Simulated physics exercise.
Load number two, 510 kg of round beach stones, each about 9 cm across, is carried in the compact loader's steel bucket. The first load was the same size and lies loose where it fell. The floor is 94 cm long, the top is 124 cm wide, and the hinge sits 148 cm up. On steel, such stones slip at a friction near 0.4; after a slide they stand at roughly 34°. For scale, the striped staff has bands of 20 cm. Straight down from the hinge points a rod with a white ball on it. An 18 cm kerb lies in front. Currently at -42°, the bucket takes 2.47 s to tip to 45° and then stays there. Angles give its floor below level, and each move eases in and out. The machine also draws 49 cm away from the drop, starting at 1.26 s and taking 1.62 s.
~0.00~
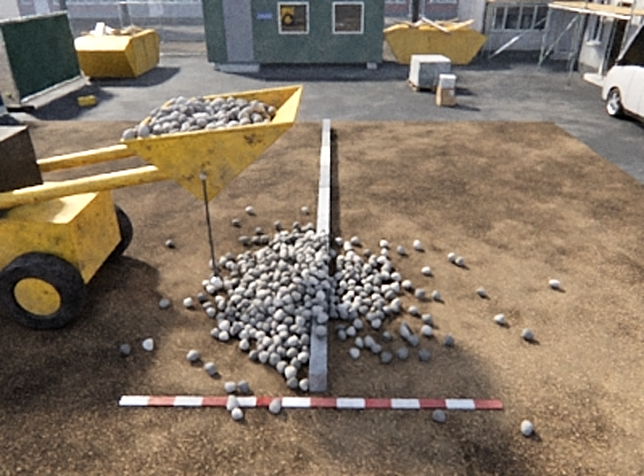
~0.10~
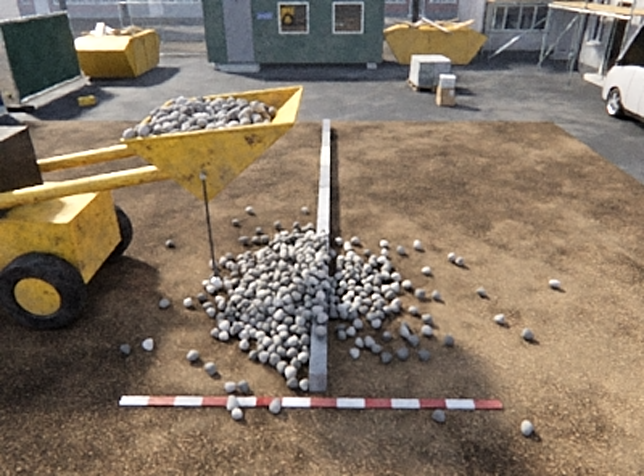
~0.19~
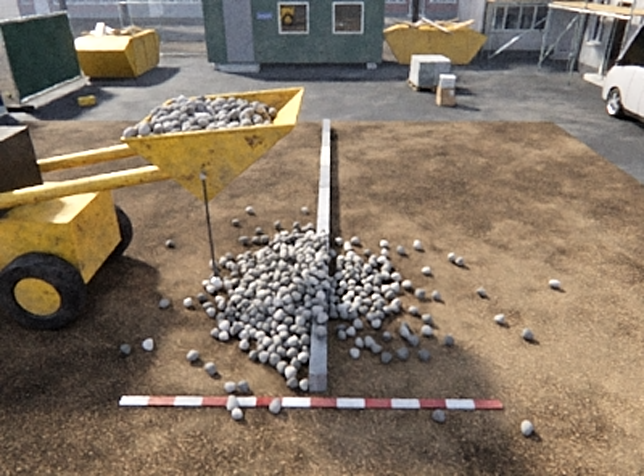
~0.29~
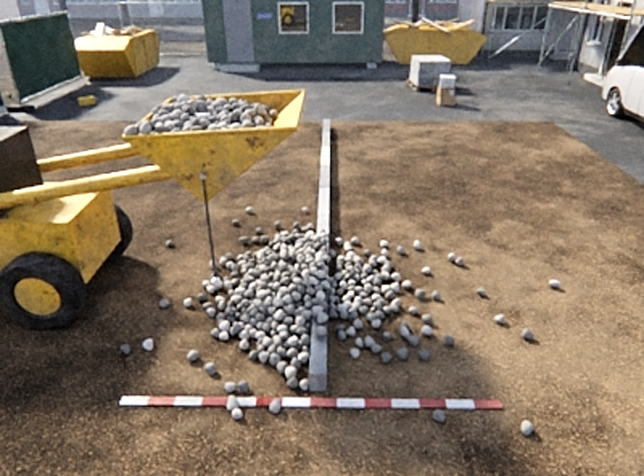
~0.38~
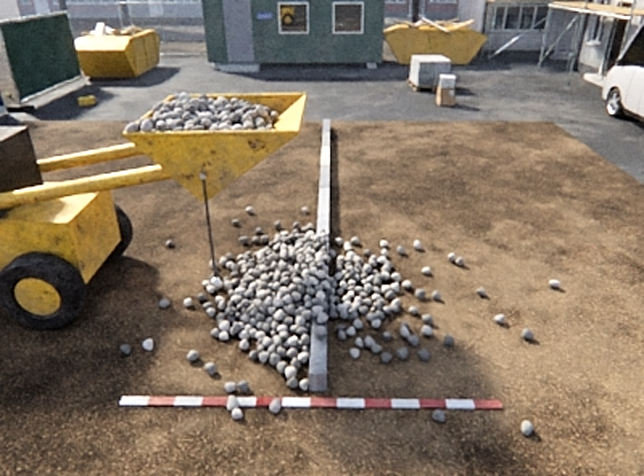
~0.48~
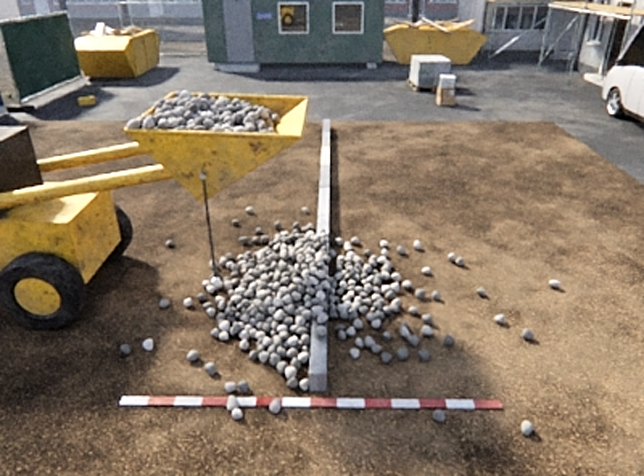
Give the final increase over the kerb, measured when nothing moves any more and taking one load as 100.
Close to 35 parts in a hundred.
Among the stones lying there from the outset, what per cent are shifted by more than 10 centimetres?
I'd say roughly 30 per cent of them.
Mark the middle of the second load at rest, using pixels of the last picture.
Roughly at pixel (296, 278).
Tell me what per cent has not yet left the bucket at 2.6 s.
About 0 percent.
After 1.9 s the floor is at 31°; in per cent of one load, 67 in the bucket, 113 on this side of the kerb, 21 over the kerb; the foremost stones are at (489, 302).
After 2.6 s the floor is at 45°; in per cent of one load, 0 in the bucket, 149 on this side of the kerb, 52 over the kerb; the foremost stones are at (503, 314).
After 3.3 s the floor is at 45°; in per cent of one load, 0 in the bucket, 147 on this side of the kerb, 54 over the kerb; the foremost stones are at (504, 296).
After 6.1 s the floor is at 45°; in per cent of one load, 0 in the bucket, 147 on this side of the kerb, 54 over the kerb; the foremost stones are at (504, 296). Net gain over the kerb, 35.
